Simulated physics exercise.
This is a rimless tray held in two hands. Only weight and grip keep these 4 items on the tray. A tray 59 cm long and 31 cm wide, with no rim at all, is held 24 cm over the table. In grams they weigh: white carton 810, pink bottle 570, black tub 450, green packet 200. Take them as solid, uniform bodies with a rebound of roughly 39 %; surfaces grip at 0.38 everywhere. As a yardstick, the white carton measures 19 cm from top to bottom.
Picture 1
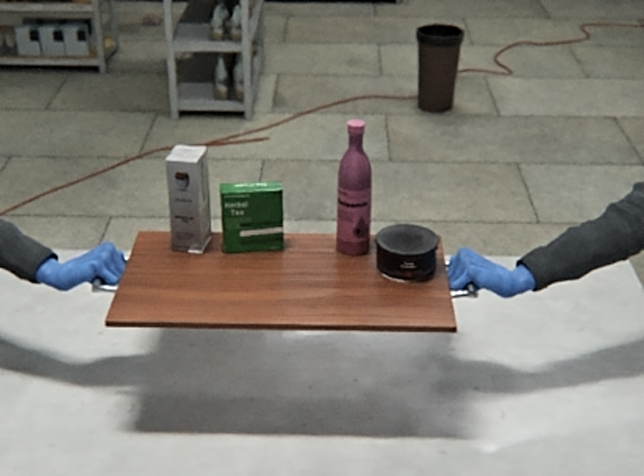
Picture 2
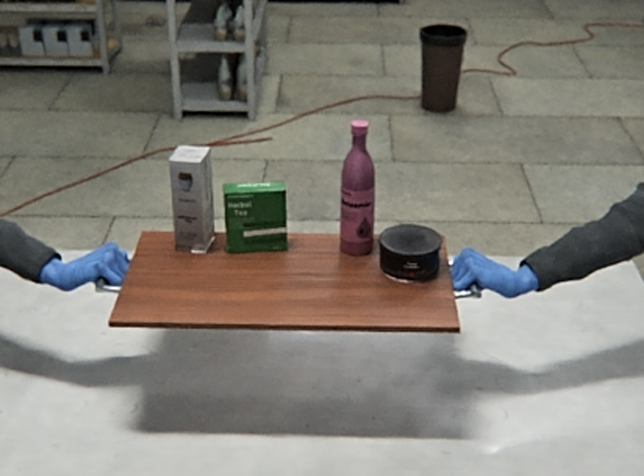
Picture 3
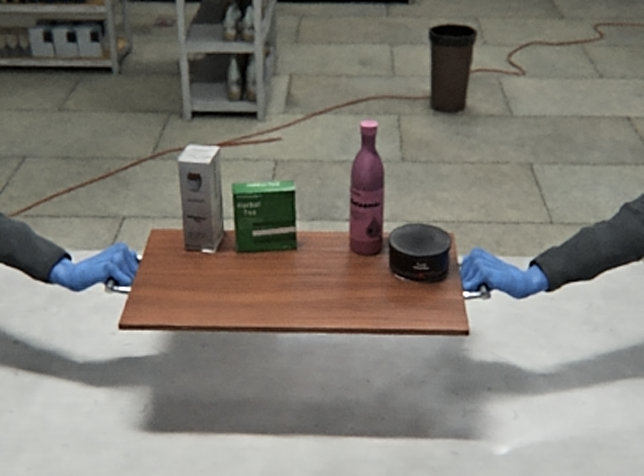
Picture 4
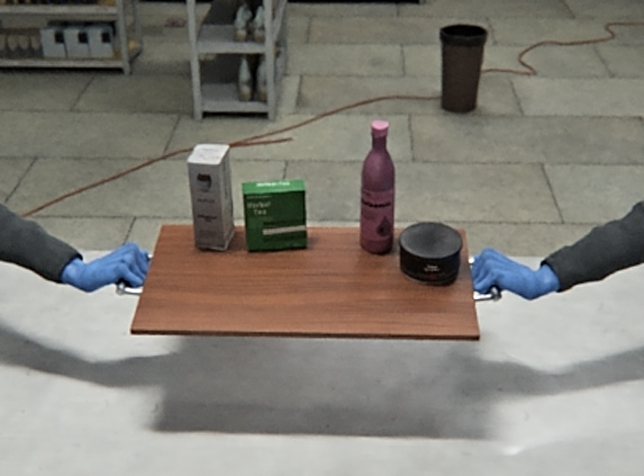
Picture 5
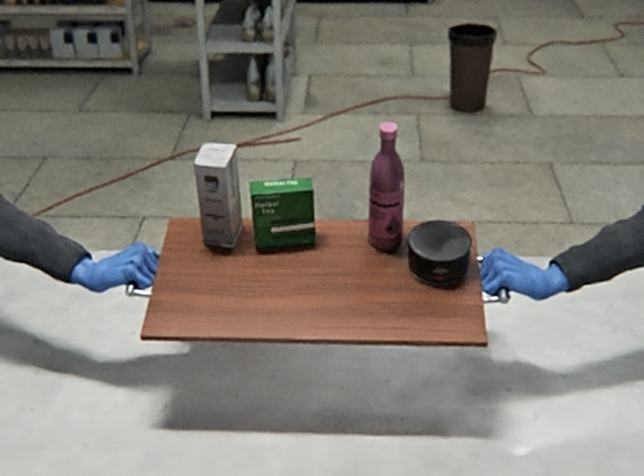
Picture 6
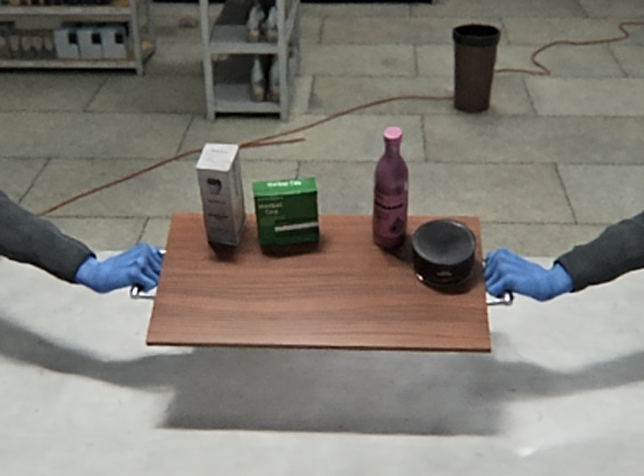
Two blue-gloved hands tilt a wooden tray's near edge downward beneath two boxes, a pink bottle and a black tub.
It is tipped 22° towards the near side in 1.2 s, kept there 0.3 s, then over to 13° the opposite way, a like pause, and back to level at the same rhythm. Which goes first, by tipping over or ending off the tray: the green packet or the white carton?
It is the former, the green packet.
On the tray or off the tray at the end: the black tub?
The black tub is still on the tray.
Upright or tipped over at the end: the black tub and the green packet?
The black tub is still upright; the green packet topples.
Then, 0.80 s past the last view, tray tilted 22°, near edge down; pink bottle and green packet now off the tray; white carton on its side near (200, 301); black tub shifted 4 cm.
Then, 1.30 s past the last view, tray tilted 4°, near edge down; white carton now off the tray; black tub shifted 7 cm.
Finally, off the tray, white carton, pink bottle and green packet; not toppled but over 5 cm from the start, black tub. Green packet went 0.36 s after the last picture; white carton went 0.58 s after the last picture.
